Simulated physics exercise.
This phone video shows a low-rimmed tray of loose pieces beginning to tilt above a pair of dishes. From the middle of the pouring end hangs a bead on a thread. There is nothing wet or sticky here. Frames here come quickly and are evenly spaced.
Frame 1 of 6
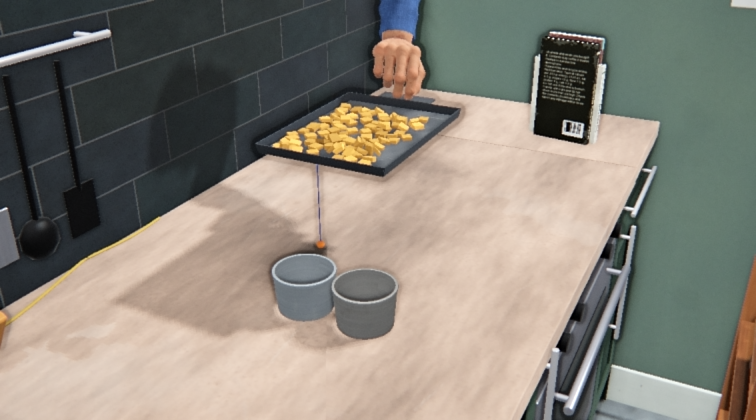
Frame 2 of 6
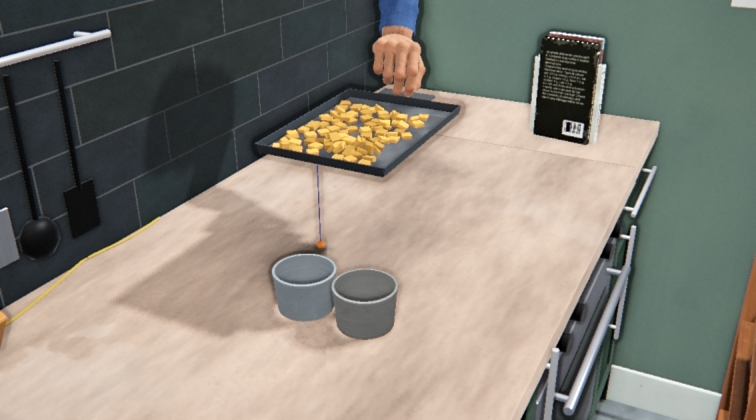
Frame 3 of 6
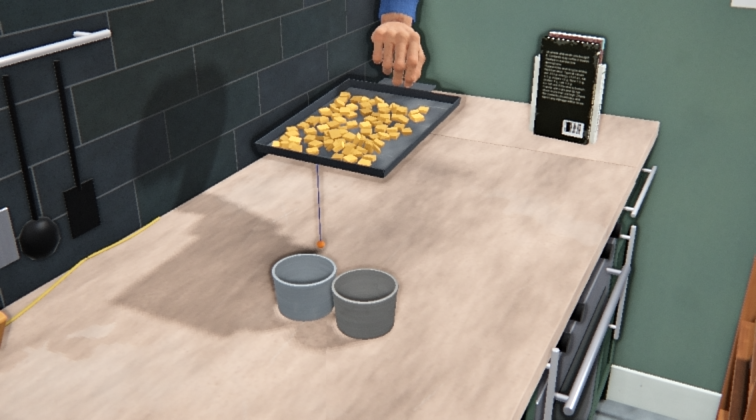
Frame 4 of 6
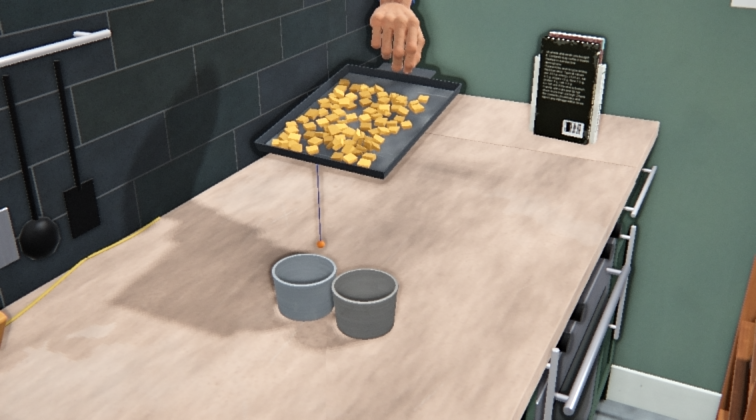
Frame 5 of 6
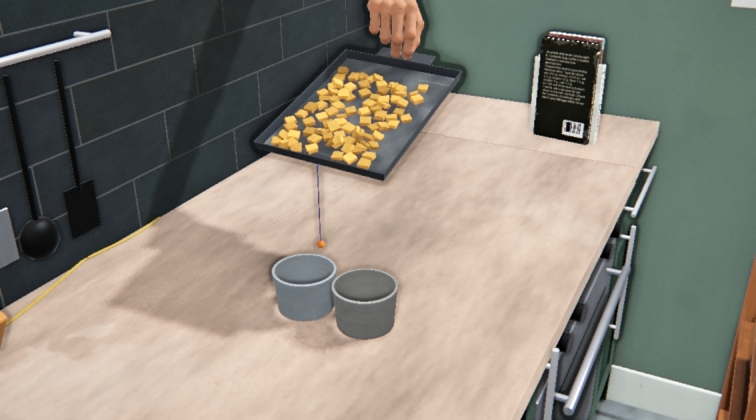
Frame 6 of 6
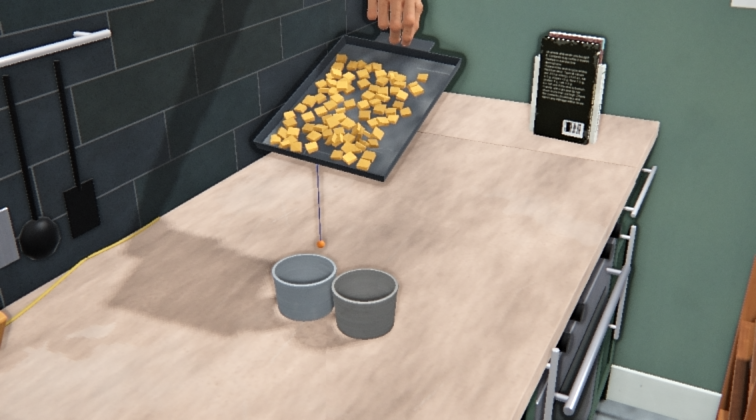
On a pale wooden kitchen counter, seen from above at an angle, dark tiles line the left and a green wall stands behind. A hand holds a black tray of golden-yellow pieces above two small grey dishes, with an orange bead hanging beneath on a thread and a black book at right. The hand steadily raises the tray's far end, steepening its slant, while the camera stays still.
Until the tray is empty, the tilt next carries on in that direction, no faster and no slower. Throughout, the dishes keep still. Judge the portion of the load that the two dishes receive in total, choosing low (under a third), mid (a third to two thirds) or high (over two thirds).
High, over two thirds.
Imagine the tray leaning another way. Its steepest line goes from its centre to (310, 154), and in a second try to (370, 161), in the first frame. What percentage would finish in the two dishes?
30 % then 40 %, roughly.
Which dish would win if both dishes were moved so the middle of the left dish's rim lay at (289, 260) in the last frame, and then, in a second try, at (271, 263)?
Trial 1: The one on the right side. Trial 2: The one on the right side.
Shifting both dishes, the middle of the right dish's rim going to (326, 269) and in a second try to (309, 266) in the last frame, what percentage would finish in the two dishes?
40 %, 30 %.
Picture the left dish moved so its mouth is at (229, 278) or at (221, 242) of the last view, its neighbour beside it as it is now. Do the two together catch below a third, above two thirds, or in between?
In turn: Under a third; below one third.
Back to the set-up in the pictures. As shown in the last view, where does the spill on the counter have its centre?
Those pieces end up centred close to (312, 325).
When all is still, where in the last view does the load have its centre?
Last view, centre at rest - approx. (351, 313).
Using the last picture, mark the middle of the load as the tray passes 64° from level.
The middle of the pieces lands at roughly (339, 143).
Just after the last frame, tray tipped steeply; almost all on the tray; just a few in the air.
A moment on, tray tipped past a quarter turn; roughly a quarter on the tray; roughly a third in the right dish; about a tenth in the left dish; about a tenth outside both; roughly a quarter in the air.
Further on, tray tipped past a quarter turn; roughly half in the right dish; roughly a third in the left dish; roughly a quarter outside both.
When it is over, tray tipped past a quarter turn; roughly half in the right dish; roughly a third in the left dish; roughly a quarter outside both.
